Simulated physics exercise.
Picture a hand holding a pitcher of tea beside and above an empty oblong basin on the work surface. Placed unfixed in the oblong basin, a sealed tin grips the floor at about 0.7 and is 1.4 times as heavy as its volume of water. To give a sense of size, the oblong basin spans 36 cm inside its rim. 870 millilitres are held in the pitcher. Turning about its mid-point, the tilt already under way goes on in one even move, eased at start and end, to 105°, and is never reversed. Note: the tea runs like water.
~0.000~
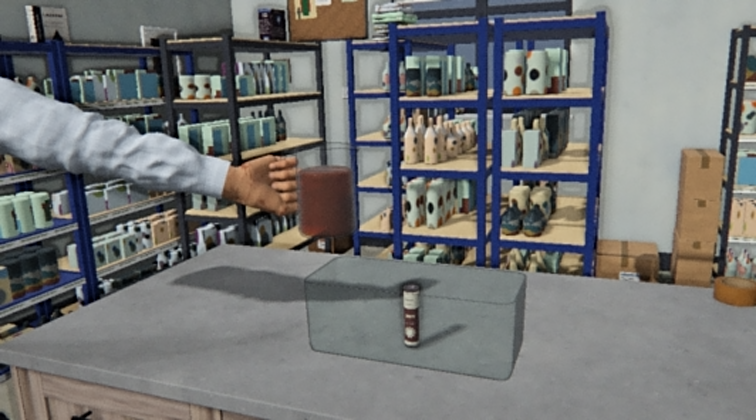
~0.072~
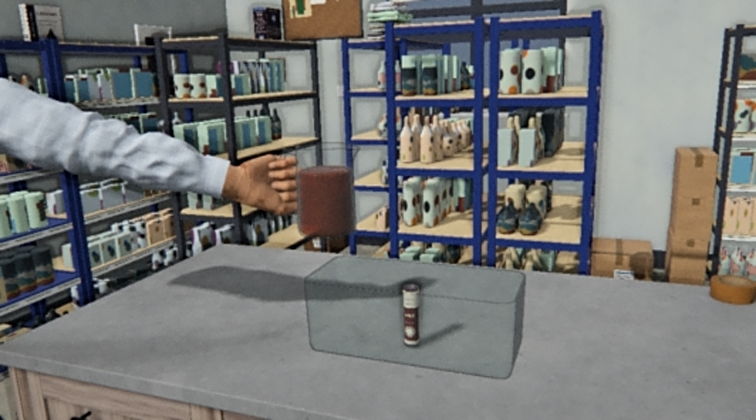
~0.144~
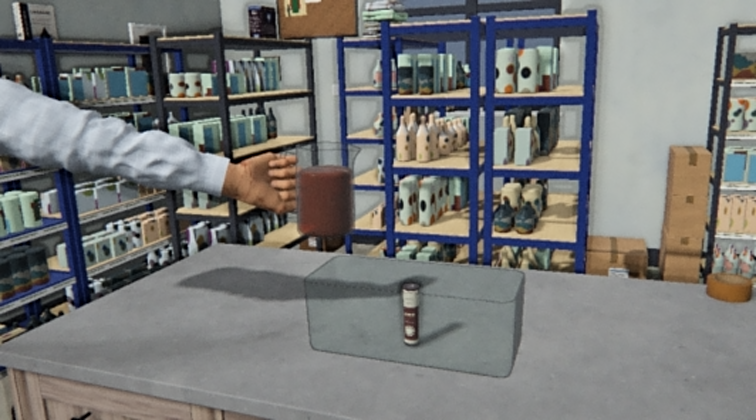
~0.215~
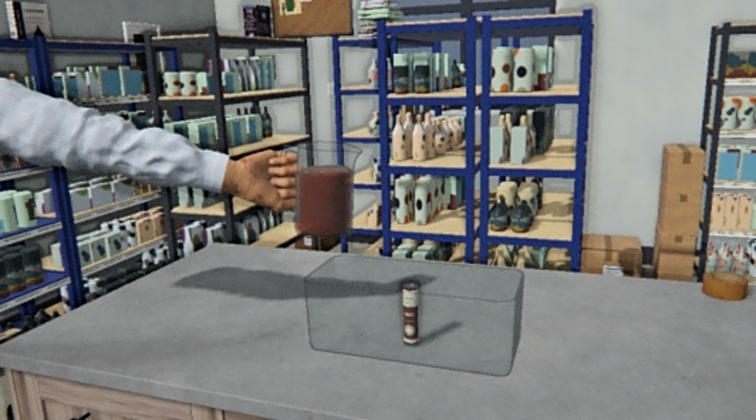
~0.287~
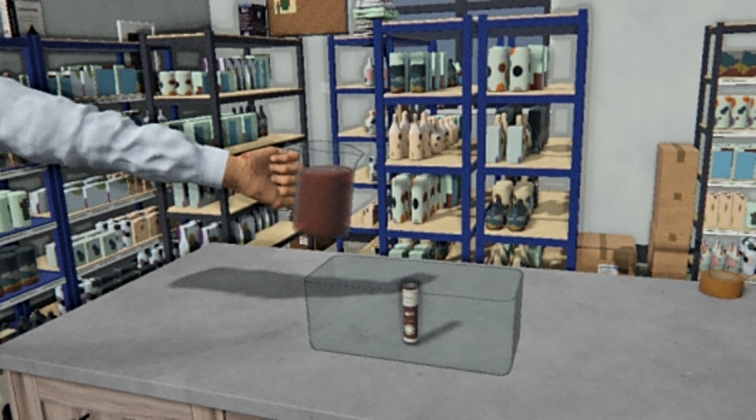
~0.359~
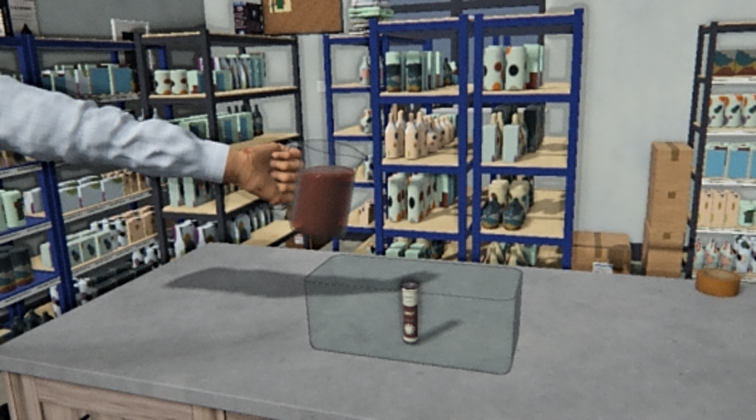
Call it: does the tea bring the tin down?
Call: Brought down.
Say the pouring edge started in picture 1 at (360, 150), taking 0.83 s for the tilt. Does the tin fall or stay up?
Result: Tin tipped over.
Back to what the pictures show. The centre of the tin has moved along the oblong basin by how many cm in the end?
Roughly 7.5 cm.
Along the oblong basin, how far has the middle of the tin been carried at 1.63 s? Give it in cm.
Around 4 centimetres.
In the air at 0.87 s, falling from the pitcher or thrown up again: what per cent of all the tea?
Around 5 percent.
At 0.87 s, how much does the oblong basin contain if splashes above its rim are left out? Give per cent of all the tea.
Roughly 0 per cent.
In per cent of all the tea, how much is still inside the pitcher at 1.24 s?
Around 52 in a hundred.
After 0.87 s the tilt is 62° and 95 per cent is still to pour; the tin stands where it began.
After 1.24 s the tilt is 95° and 51 per cent is still to pour; the tin stands where it began.
After 1.63 s the tilt is 105° and 8 per cent is still to pour; the tin leans 44°.
After 2.06 s the tilt is 105° and 0 per cent is still to pour; the tin lies on its side.
In the end the tin lies on its side.
